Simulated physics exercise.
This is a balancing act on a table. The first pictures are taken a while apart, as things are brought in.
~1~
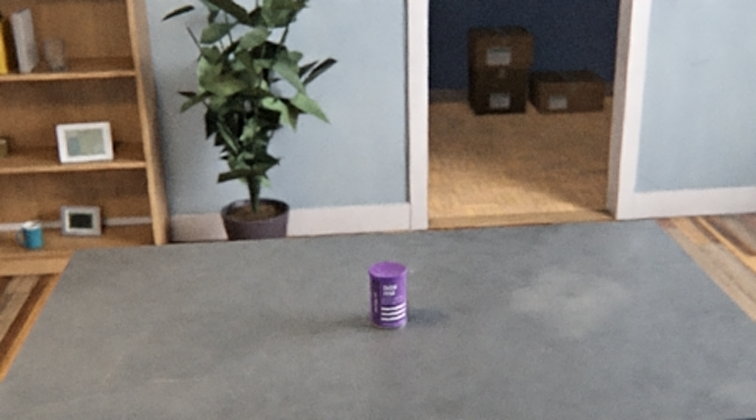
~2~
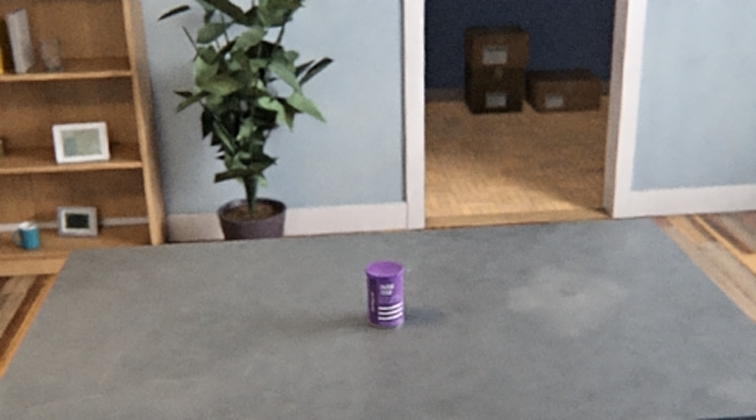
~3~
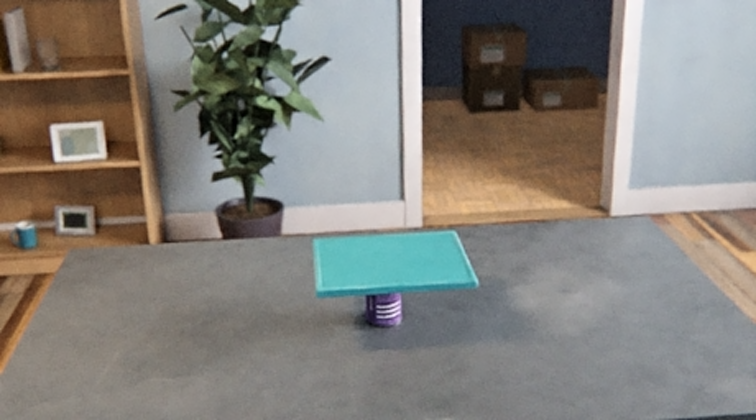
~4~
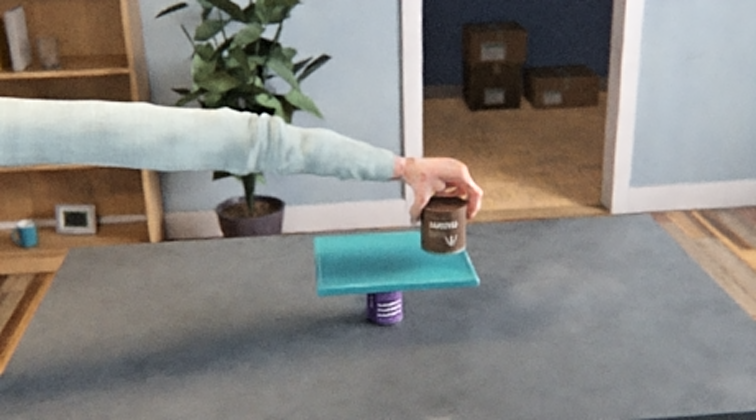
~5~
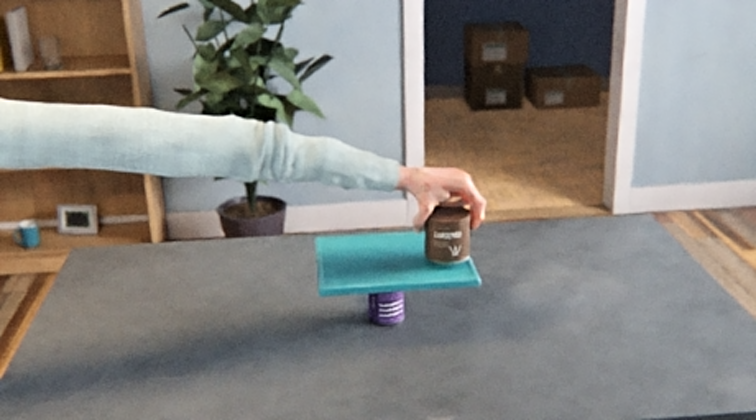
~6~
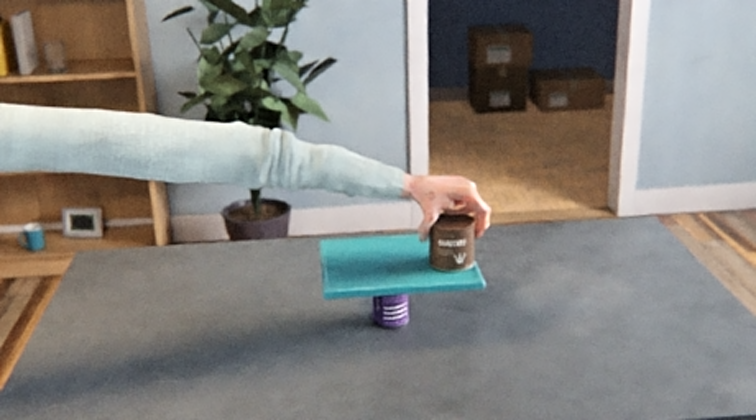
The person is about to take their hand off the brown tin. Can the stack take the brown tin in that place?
The stack comes apart.
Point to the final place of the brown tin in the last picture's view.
Around (487, 291).
Then, 0.30 s on from there, brown tin now fallen; turquoise lid turned 36° from how it was put.
Then, 0.50 s on from there, turquoise lid turned 60° from how it was put.
Then, 1.30 s on from there, turquoise lid turned 48° from how it was put.
In the end, fallen, brown tin; toppled in the stack, turquoise lid; purple tin unmoved. At the end, from the last picture's camera, brown tin near (487, 291). The stack gives way.
